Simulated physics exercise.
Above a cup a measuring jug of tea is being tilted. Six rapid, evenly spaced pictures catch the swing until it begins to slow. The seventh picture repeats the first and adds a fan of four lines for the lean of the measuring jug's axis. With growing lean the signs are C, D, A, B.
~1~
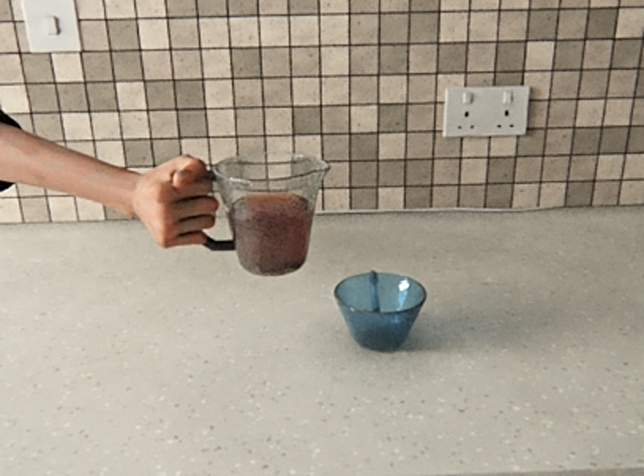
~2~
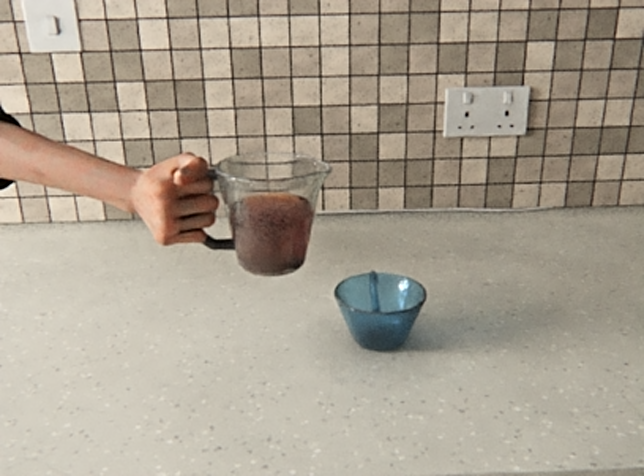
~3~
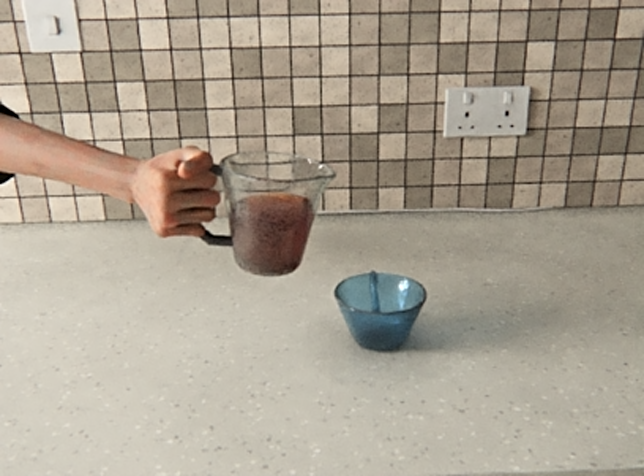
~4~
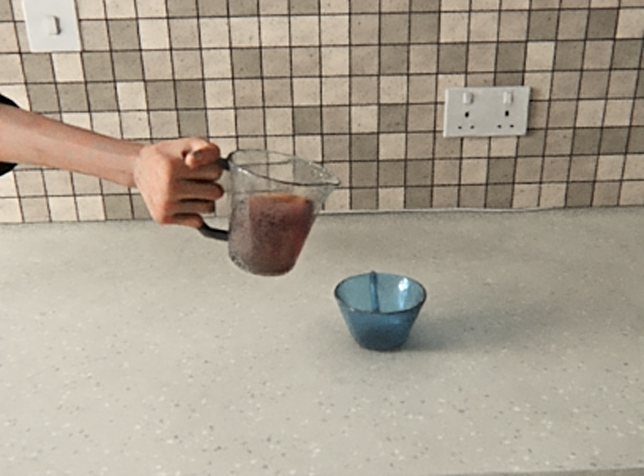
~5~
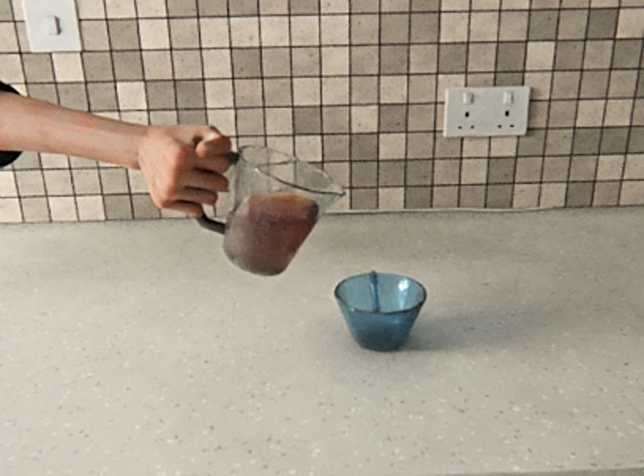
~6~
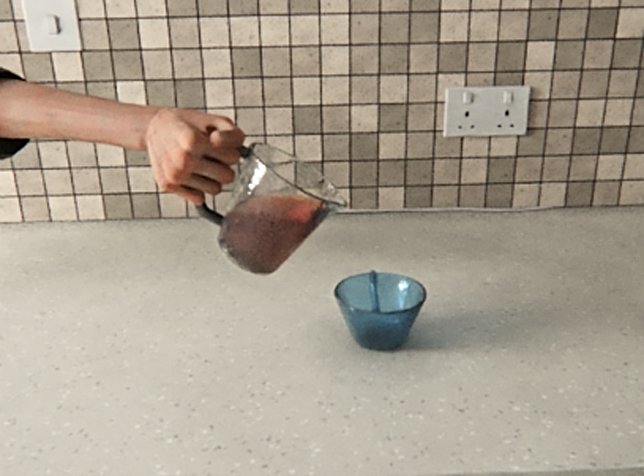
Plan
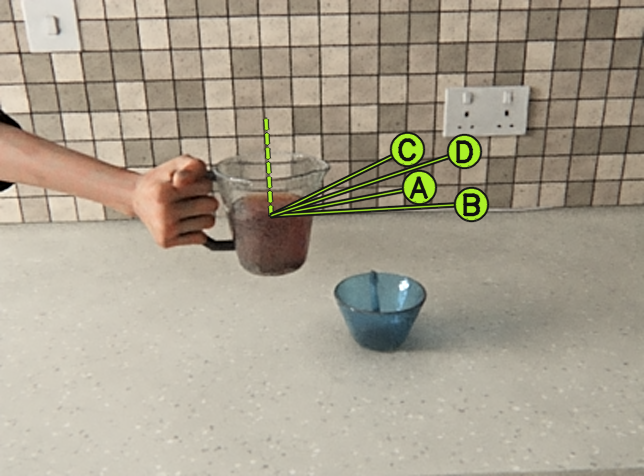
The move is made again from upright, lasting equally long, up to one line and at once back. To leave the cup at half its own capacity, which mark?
I would pick mark C.
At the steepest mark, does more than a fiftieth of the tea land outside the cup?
Yes, it does.
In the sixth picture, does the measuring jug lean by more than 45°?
No.
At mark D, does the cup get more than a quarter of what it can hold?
Yes.
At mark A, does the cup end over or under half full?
Over half.
On the marked copy, A at (402, 190); B at (454, 204); C at (392, 156); D at (448, 156).
With A, the cup ends with about 71 % of what it can hold; 27 % of the tea is spilt.
With B, the cup ends with about 68 % of what it can hold; 40 % of the tea is spilt.
With C, the cup ends with about 54 % of what it can hold; 6 % of the tea is spilt.
With D, the cup ends with about 65 % of what it can hold; 16 % of the tea is spilt.
